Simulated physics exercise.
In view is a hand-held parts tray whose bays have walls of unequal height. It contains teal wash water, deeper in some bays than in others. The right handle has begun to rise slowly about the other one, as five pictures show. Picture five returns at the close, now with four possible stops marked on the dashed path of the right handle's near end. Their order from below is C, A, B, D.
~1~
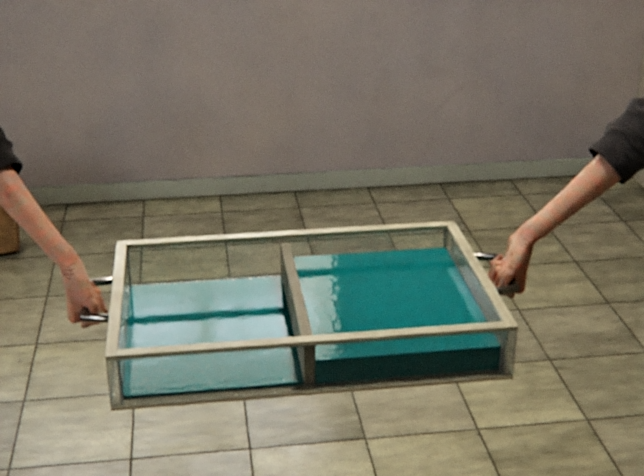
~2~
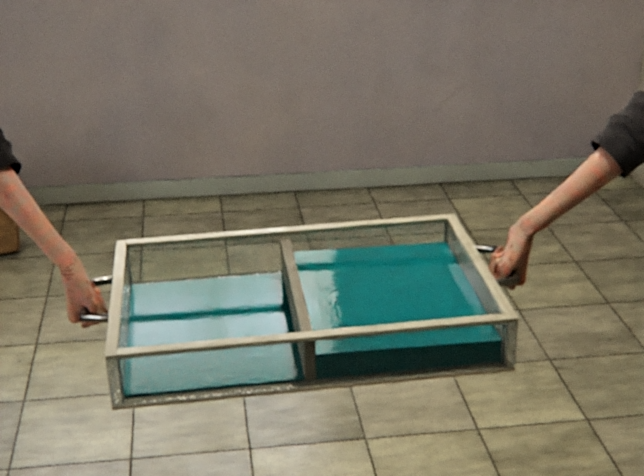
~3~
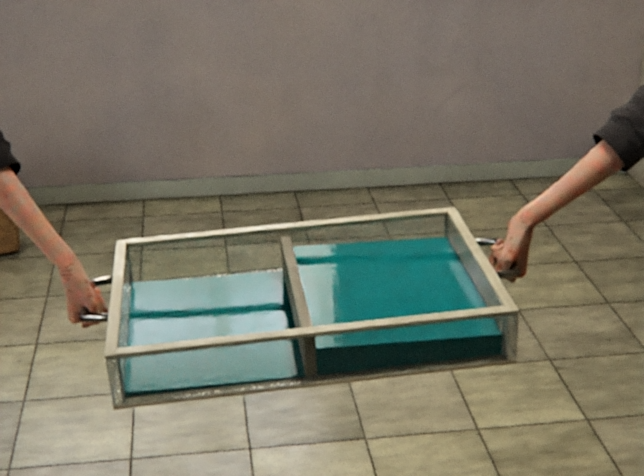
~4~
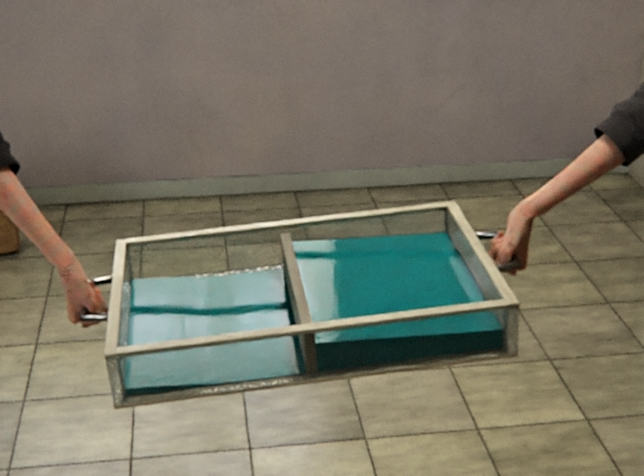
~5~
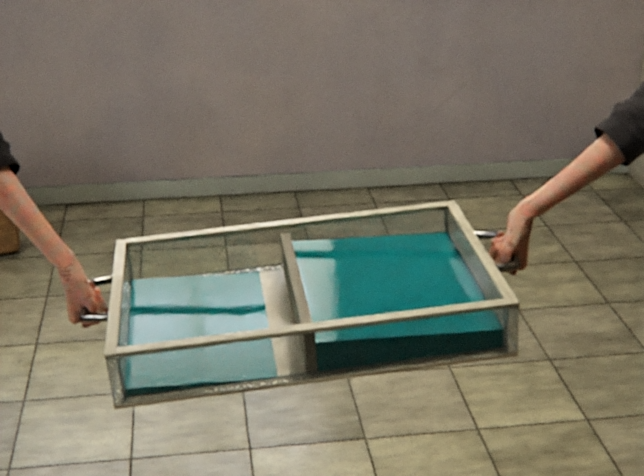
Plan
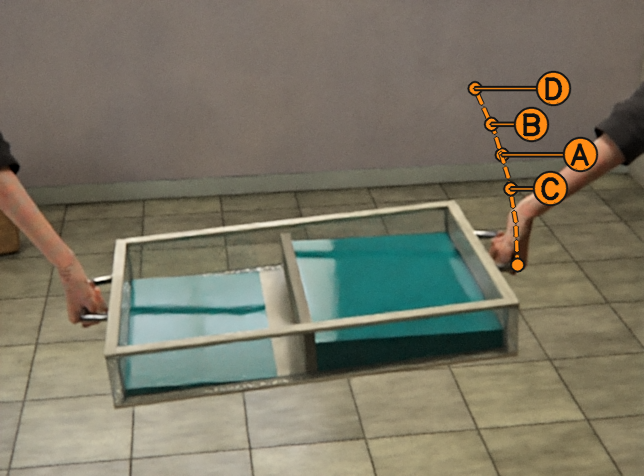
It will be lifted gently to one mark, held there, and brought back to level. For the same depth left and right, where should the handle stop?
Use stop A.
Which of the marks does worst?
That would be D.
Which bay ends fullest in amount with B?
That is the left bay.
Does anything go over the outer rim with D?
Yes.
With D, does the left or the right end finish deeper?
The left end bay.
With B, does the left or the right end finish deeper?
The left one.
On the marked copy, A at (502, 154); B at (491, 124); C at (510, 188); D at (475, 88).
If A is chosen, the two end bays stand about equally deep; nothing spills.
If B is chosen, the left end bay stands much deeper than the other; nothing spills.
If C is chosen, the right end bay stands much deeper than the other; nothing spills.
If D is chosen, the left end bay stands a little deeper than the other; about 20 % goes over the rim.
